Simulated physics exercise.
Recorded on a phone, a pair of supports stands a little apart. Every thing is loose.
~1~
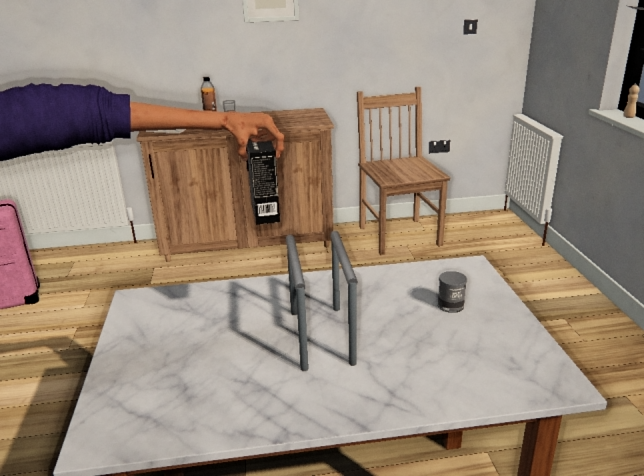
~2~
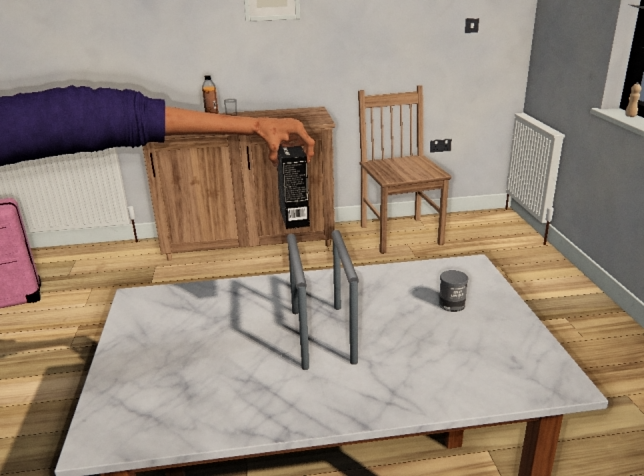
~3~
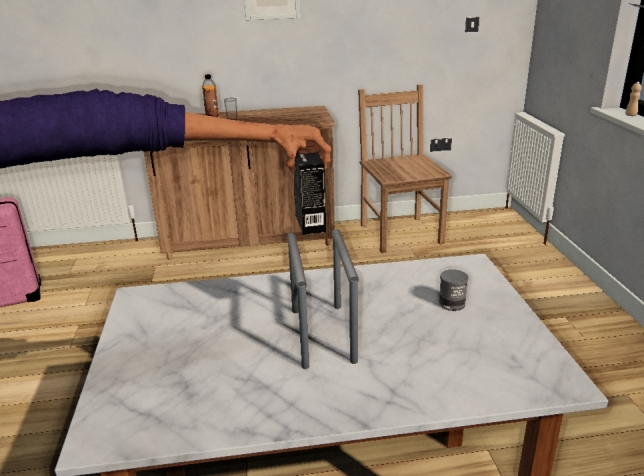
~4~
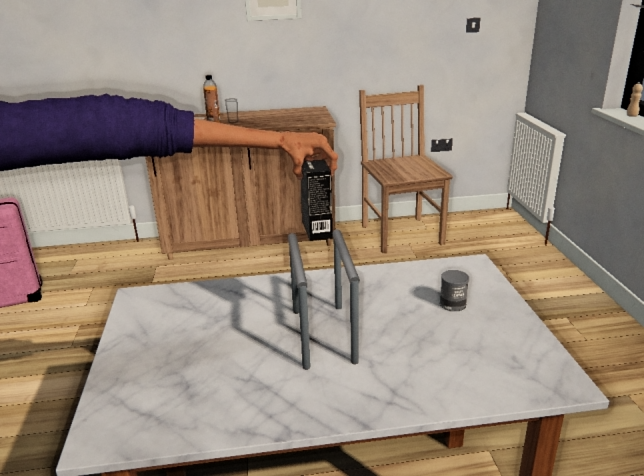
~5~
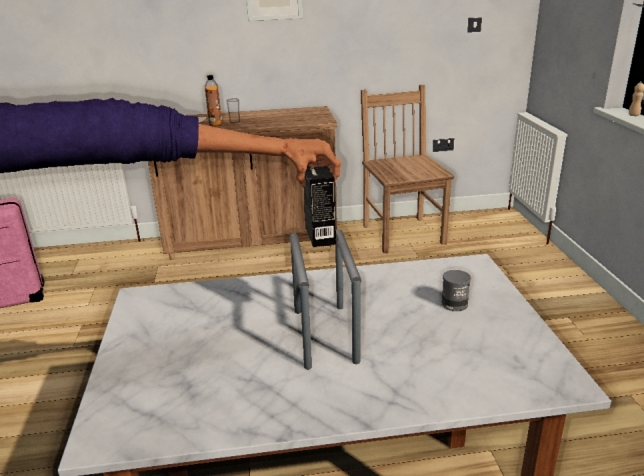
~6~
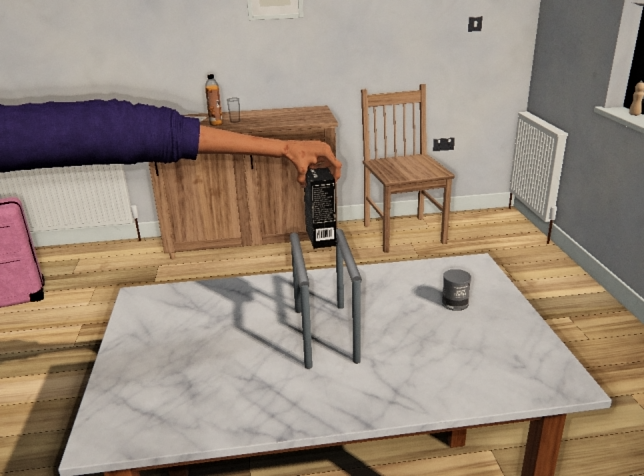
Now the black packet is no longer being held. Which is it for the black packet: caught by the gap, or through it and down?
The black packet is through and down.
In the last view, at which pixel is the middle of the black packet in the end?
It ends up near (323, 308).
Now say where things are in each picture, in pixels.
In the first picture, on its way; black packet (263, 181); grey tin (452, 292).
In the second picture, on its way; black packet (293, 185); grey tin (453, 291).
In the third picture, on its way; black packet (309, 191); grey tin (453, 290).
In the fourth picture, on its way; black packet (316, 198); grey tin (454, 291).
In the fifth picture, held still over the gap; black packet (319, 204); grey tin (456, 290).
In the sixth picture, held still over the gap; black packet (320, 206); grey tin (456, 290).
Then, 0.20 s after the last picture, black packet slid about its own width near (321, 242).
Then, 0.30 s after the last picture, black packet slid well along near (323, 306).
Then, 0.40 s after the last picture, black packet slid well along near (323, 297).
At rest, moved from the start, black packet; grey tin in place. Seen from the same camera at the end, black packet near (323, 308). The packet drops through.
